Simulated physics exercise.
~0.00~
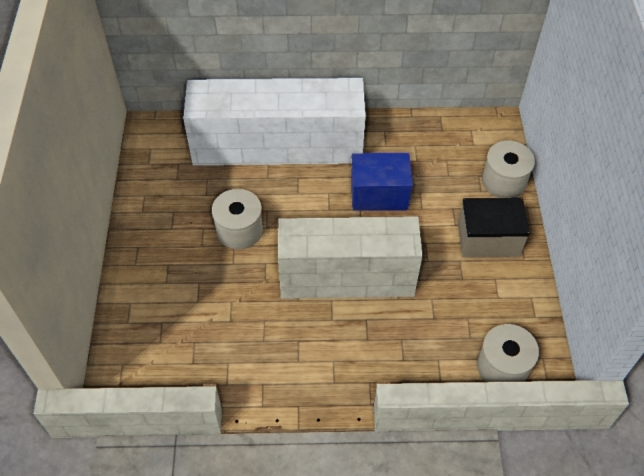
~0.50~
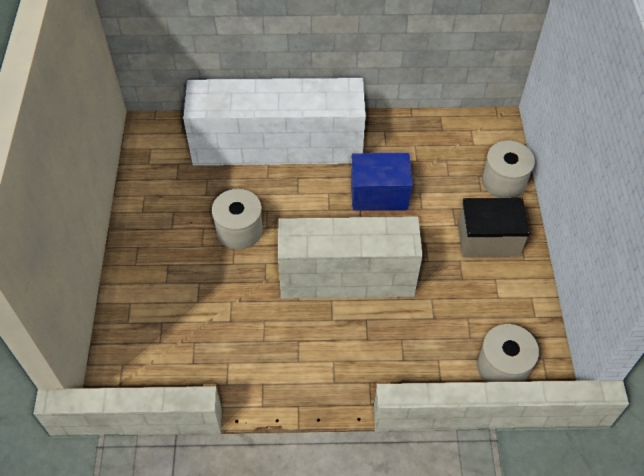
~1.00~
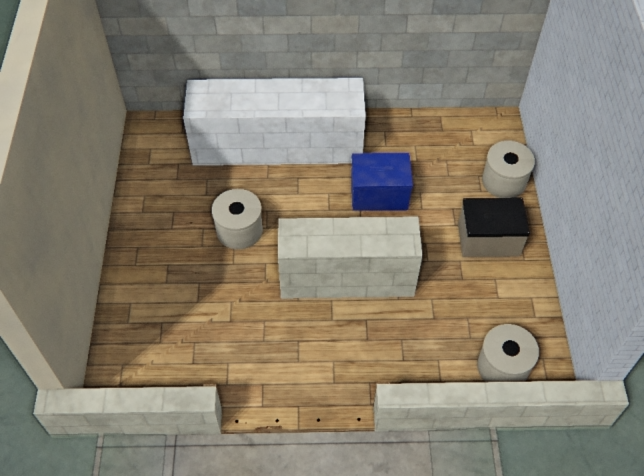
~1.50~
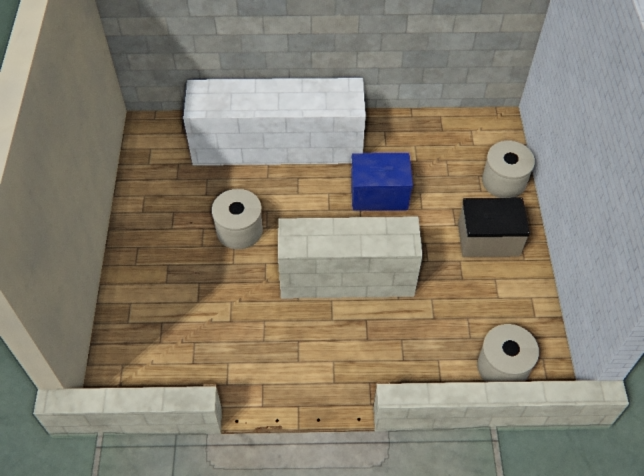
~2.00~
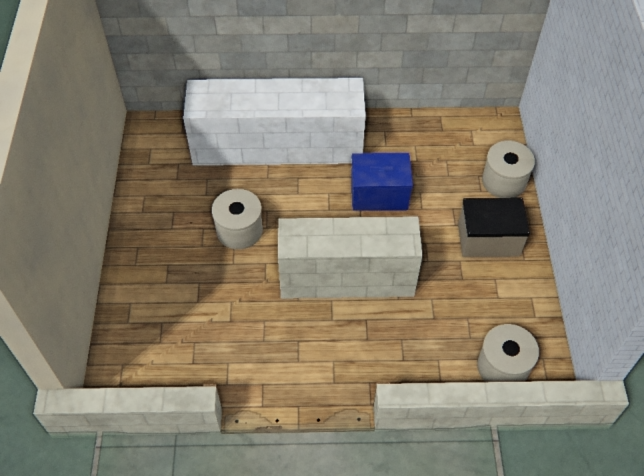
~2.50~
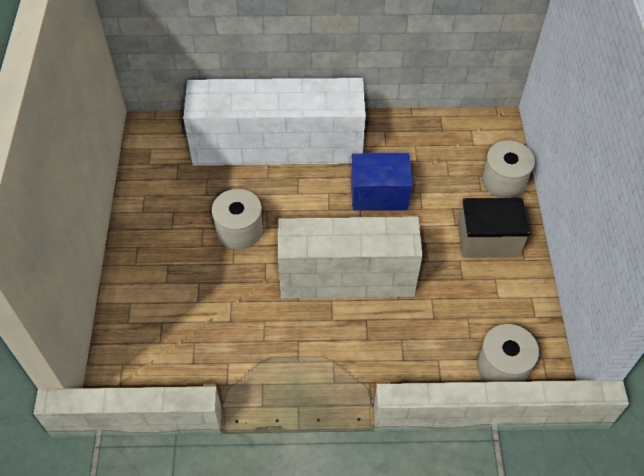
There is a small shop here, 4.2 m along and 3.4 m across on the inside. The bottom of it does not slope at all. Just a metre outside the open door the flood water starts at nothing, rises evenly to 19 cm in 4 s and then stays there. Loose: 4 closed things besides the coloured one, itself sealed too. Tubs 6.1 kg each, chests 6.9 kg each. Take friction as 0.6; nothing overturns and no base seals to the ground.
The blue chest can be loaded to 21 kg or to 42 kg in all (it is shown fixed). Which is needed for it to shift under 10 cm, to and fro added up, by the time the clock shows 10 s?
Verdict: The lower weight is enough.
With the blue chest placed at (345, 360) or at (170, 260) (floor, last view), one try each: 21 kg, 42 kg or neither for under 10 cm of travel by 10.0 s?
Log: Try 1 the heavier pick is required; try 2 the heavier pick is required.
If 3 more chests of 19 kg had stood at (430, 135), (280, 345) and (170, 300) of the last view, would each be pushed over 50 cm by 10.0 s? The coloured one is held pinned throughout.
Taking them in order, the first is inside the line, the second beyond the line and the third inside the line.
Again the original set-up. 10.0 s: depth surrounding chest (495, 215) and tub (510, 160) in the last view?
I'd estimate 4 cm for the first and 7 cm for the second.
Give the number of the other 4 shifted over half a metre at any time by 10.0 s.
The tally stands at 3.
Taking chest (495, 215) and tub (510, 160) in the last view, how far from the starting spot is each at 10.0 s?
They sit 60 cm and 120 cm away, in the order given.
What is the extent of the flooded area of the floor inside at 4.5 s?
I'd estimate close to 4.5 m2.
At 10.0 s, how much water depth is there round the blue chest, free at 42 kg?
Close to 6 cm deep.
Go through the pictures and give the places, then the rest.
In the first frame, the blue chest at (382, 169) rests on the ground; 0.0 m2 under water; 0 of 5 have shifted.
In the second frame, the blue chest at (382, 169) rests on the ground; water covers 0.0 m2; 0 of 5 have shifted.
In the third frame, the blue chest at (382, 169), on the bottom; water covers 0.0 m2; 0 of 5 have shifted.
In the fourth frame, the blue chest at (382, 169) rests on the ground; 0.0 m2 under water; 0 of 5 have shifted.
In the fifth frame, the blue chest at (382, 169) rests on the ground; 0.0 m2 under water; 0 of 5 have shifted.
In the sixth frame, the blue chest at (382, 169) rests on the ground; 0.4 m2 under water; 0 of 5 have shifted.
After 3.5 s the blue chest would be 0 cm from its start with 21 kg and 0 cm from its start with 42 kg; 0 cm of water round it then.
After 4.5 s the blue chest would be 0 cm from its start with 21 kg and 0 cm from its start with 42 kg; 0 cm of water round it then.
After 7.0 s the blue chest would be 0 cm from its start with 21 kg and 0 cm from its start with 42 kg; 2 cm of water round it then.
After 10.0 s the blue chest would be 0 cm from its start with 21 kg and 0 cm from its start with 42 kg; 6 cm of water round it then.
